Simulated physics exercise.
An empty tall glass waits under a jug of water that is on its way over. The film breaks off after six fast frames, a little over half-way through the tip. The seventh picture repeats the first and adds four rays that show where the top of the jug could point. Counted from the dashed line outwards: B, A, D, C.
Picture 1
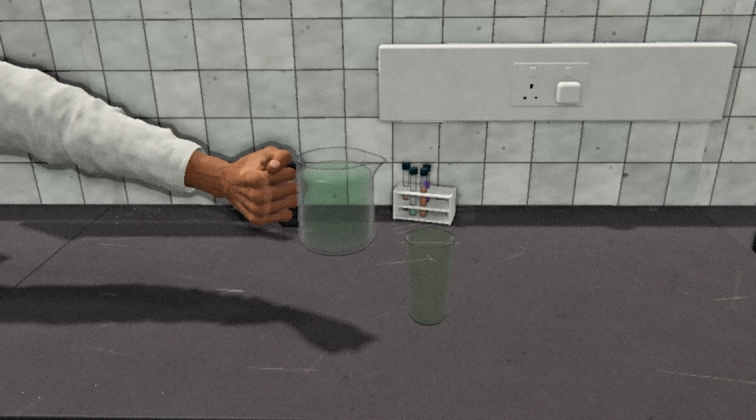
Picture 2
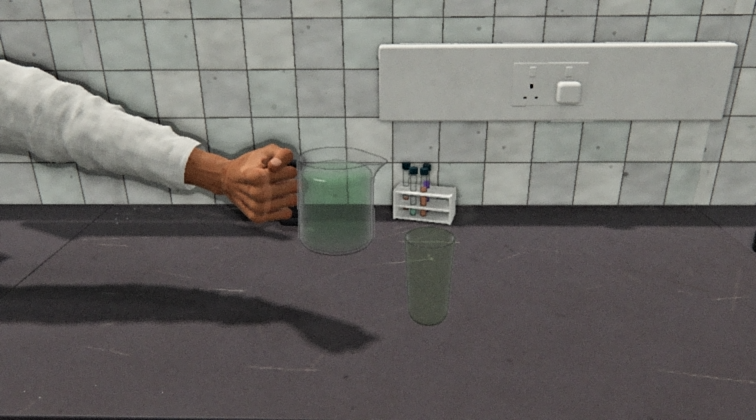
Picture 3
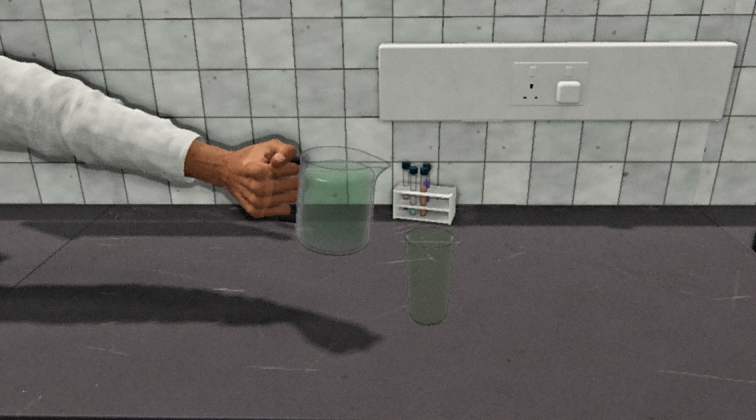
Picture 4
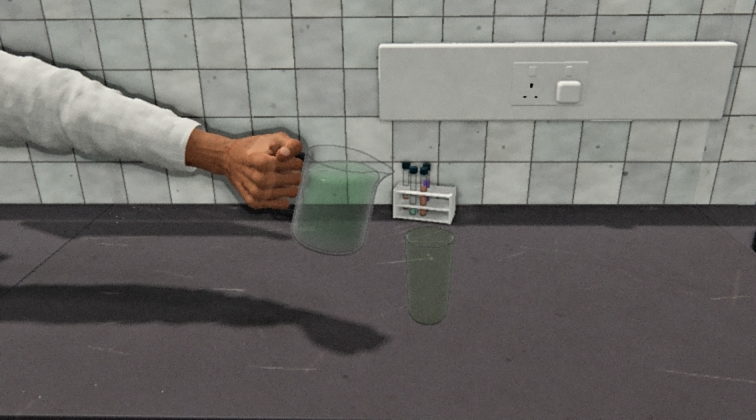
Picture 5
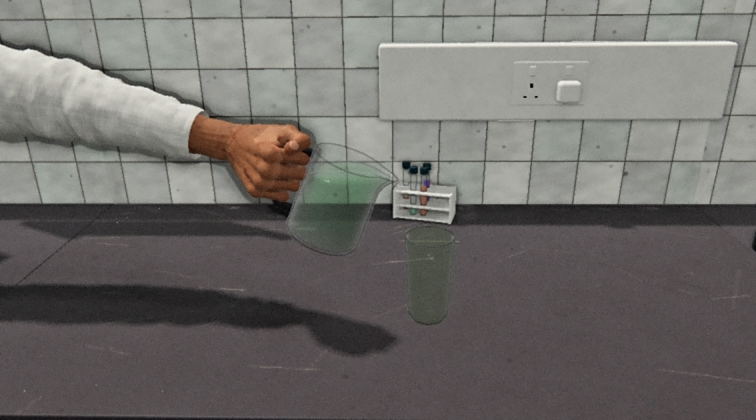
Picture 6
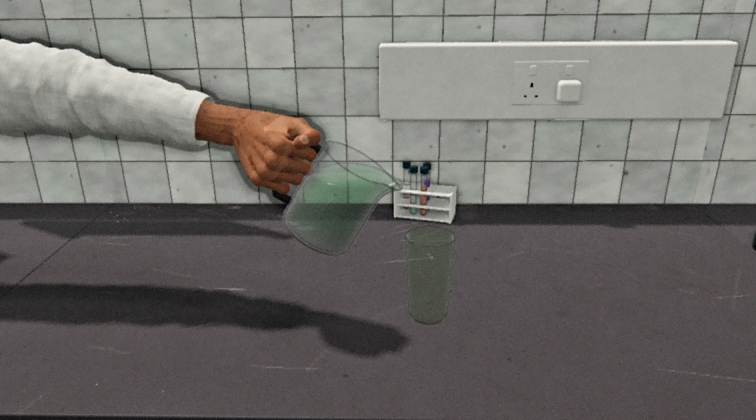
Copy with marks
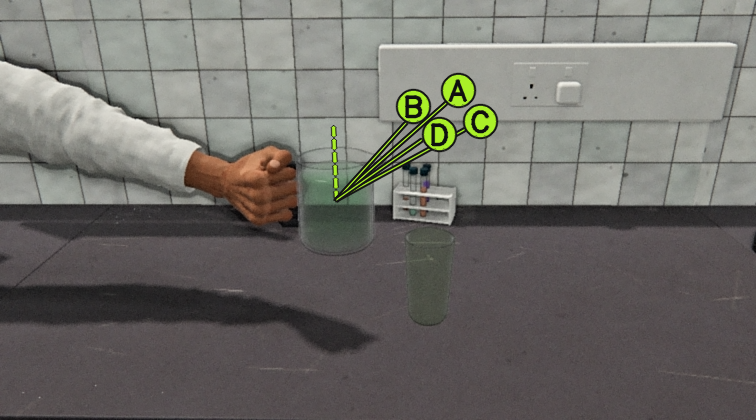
A hand in a white sleeve reaches in from the left and grips a clear jug of greenish liquid above a dark, scratched worktop, seen from the front and slightly above. An empty tall glass stands to its right, with a small white rack of tubes behind, below a white socket panel on pale tiles. The hand holds the jug upright, then steadily tilts it rightward until the liquid reaches the lip, while the view stays still.
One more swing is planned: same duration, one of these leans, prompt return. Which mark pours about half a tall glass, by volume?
The answer is line A.
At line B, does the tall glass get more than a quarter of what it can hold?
Yes, it does.
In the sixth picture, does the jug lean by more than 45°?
No.
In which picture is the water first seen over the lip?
In picture 6.
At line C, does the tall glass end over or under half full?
Over.
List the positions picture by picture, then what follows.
Upright, lip at (385, 160); rim of the tall glass round (430, 237); nothing has left yet, in the first picture.
Upright, lip at (386, 161); nothing has left yet, in the second picture.
Tipped about 6°, lip at (389, 165); nothing has left yet, in the third picture.
Tipped about 13°, lip at (393, 171); nothing has left yet, in the fourth picture.
Tipped about 21°, lip at (397, 179); nothing has left yet, in the fifth picture.
Tipped about 30°, lip at (400, 188); water is over the lip, down to (400, 188), in the sixth picture.
In lime, A at (446, 103); B at (405, 123); C at (464, 129); D at (421, 140).
Choosing A, the tall glass ends with about 48 % of what it can hold.
Choosing B, the tall glass ends with about 34 % of what it can hold.
Choosing C, the tall glass ends with about 79 % of what it can hold.
Choosing D, the tall glass ends with about 63 % of what it can hold.
